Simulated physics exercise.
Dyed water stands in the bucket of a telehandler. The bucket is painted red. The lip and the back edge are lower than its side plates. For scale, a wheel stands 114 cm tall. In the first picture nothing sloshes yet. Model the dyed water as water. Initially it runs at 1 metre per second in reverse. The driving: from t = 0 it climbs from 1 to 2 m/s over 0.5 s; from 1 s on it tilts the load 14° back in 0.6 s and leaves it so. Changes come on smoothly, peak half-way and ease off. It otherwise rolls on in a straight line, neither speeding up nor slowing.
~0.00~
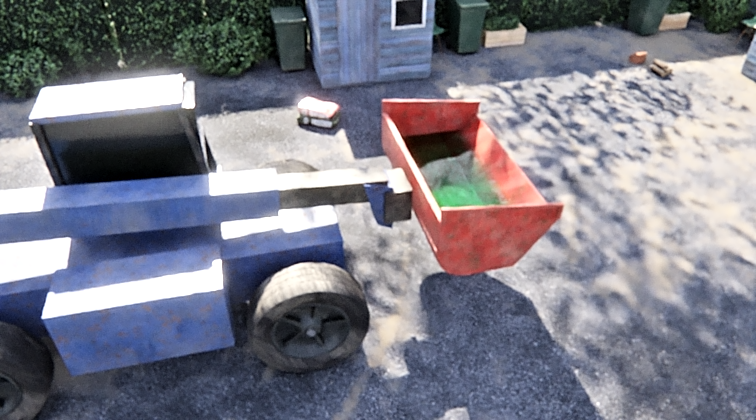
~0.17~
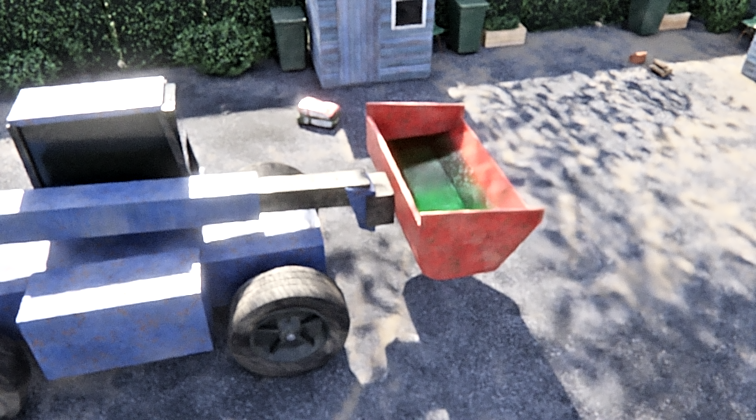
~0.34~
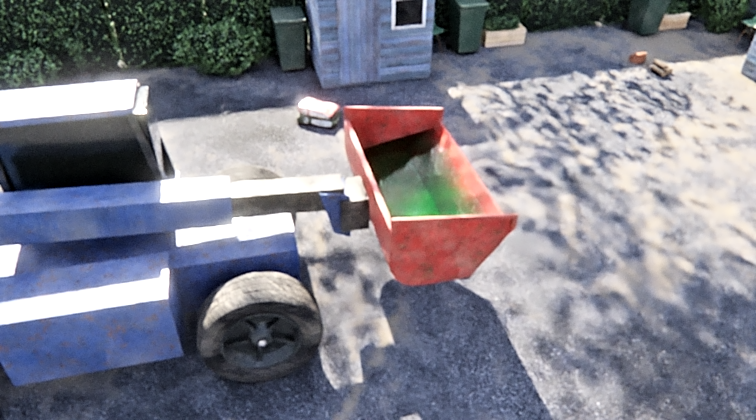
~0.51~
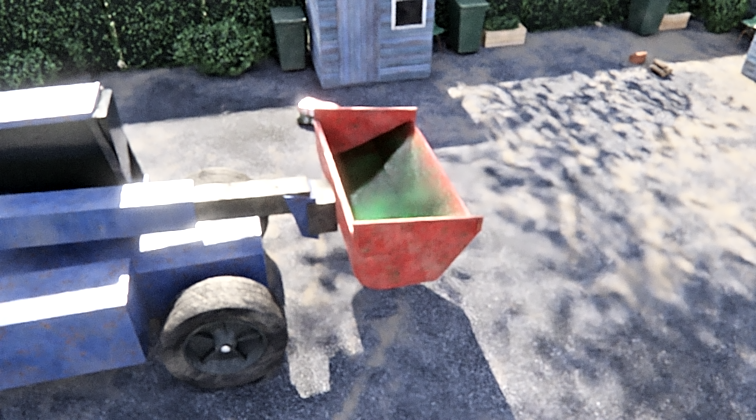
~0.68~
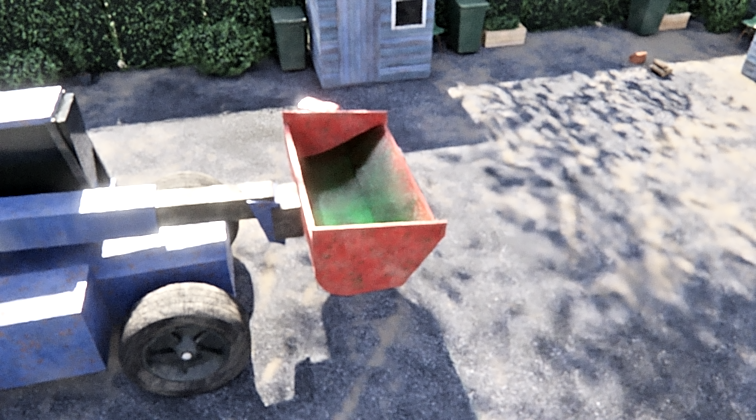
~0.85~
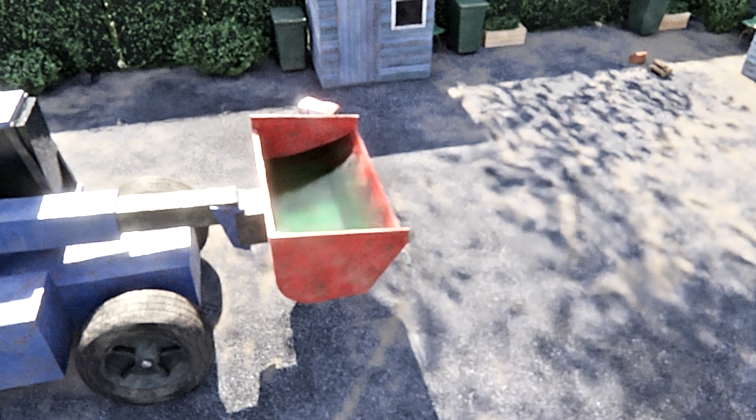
A blue telehandler rolls backward to the left across a yard, carrying green water in its red bucket.
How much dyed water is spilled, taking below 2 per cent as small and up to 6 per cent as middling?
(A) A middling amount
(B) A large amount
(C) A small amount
The answer is C.
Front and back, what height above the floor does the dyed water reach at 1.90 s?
At the front the surface is at 28 cm, while at the back it is at 32 cm.
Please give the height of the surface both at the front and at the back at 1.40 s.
At the front 16 cm, at the back 42 cm.
Then, 1.40 s in, the bucket is at 12° back, the surface stands 42 cm at the back and 16 cm at the front; nothing has left.
Then, 1.90 s in, the bucket is at 14° back, the surface stands 32 cm at the back and 28 cm at the front; nothing has left.
Then, 2.40 s in, the bucket is at 14° back, the surface stands 47 cm at the back and 16 cm at the front; nothing has left.
Then, 4.49 s in, nothing has left.
